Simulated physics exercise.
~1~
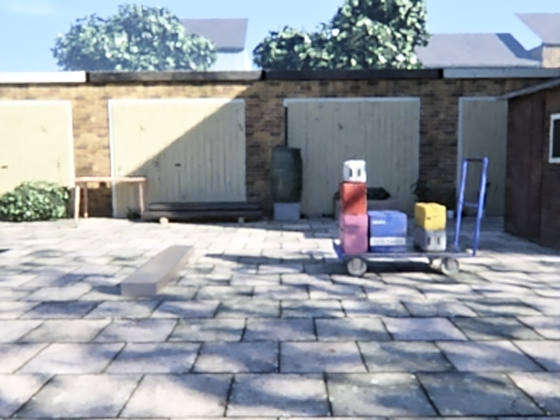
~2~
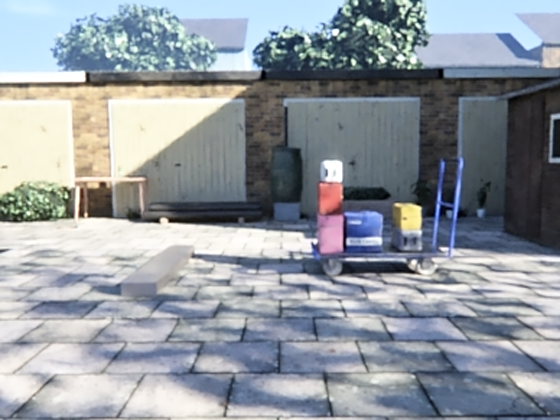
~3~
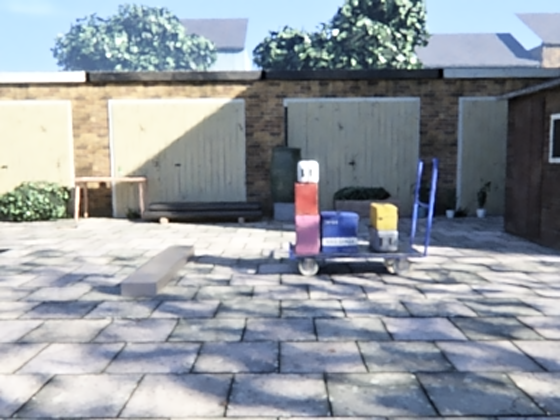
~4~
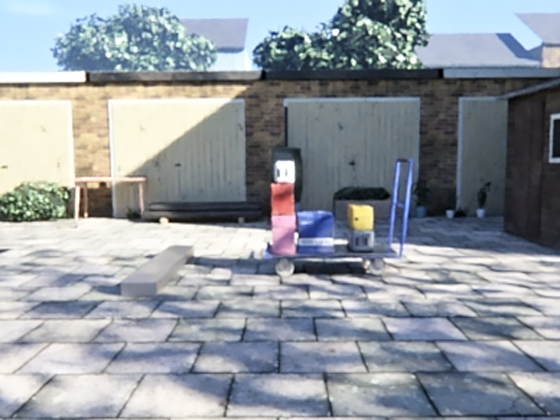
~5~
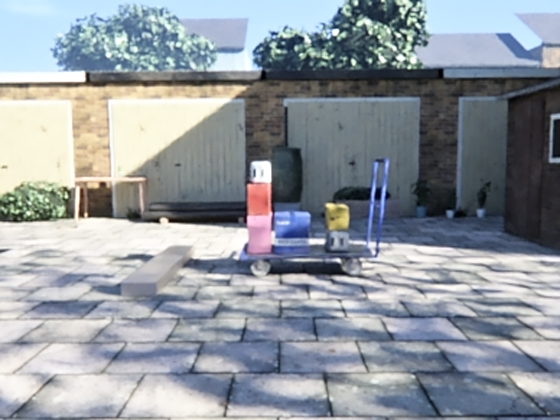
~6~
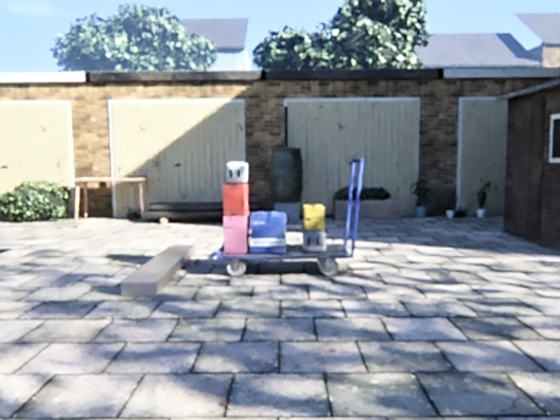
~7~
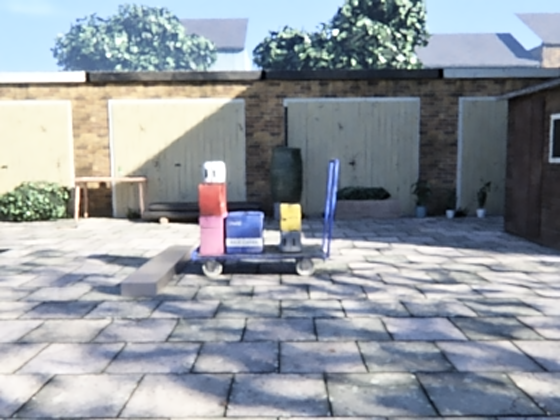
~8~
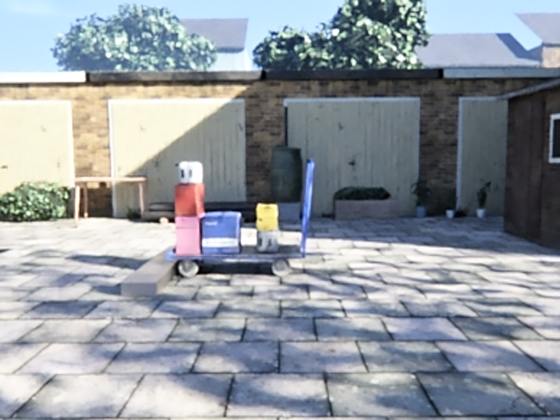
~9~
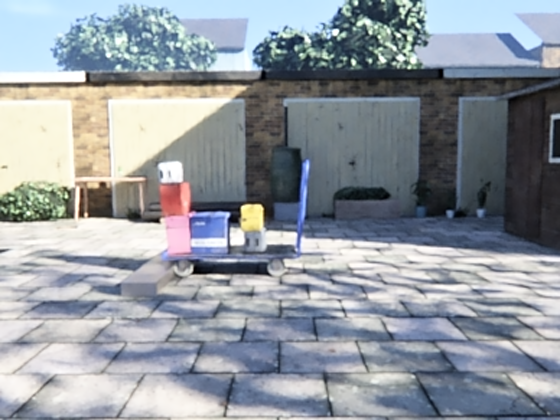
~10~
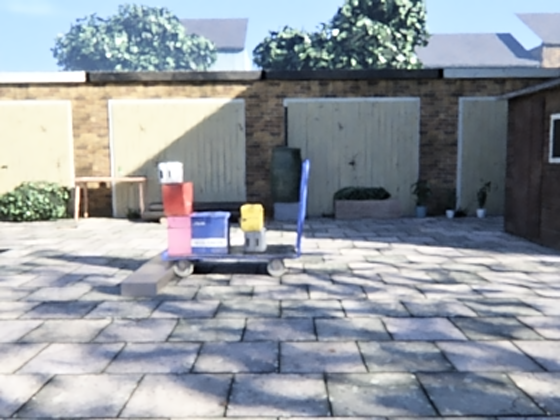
The video shows a blue goods trolley carrying a stack of pink, red and white pieces beside blue, yellow and grey ones, rolling left across sunlit paving until it meets a low kerb and stops, with the whole load still on its deck.
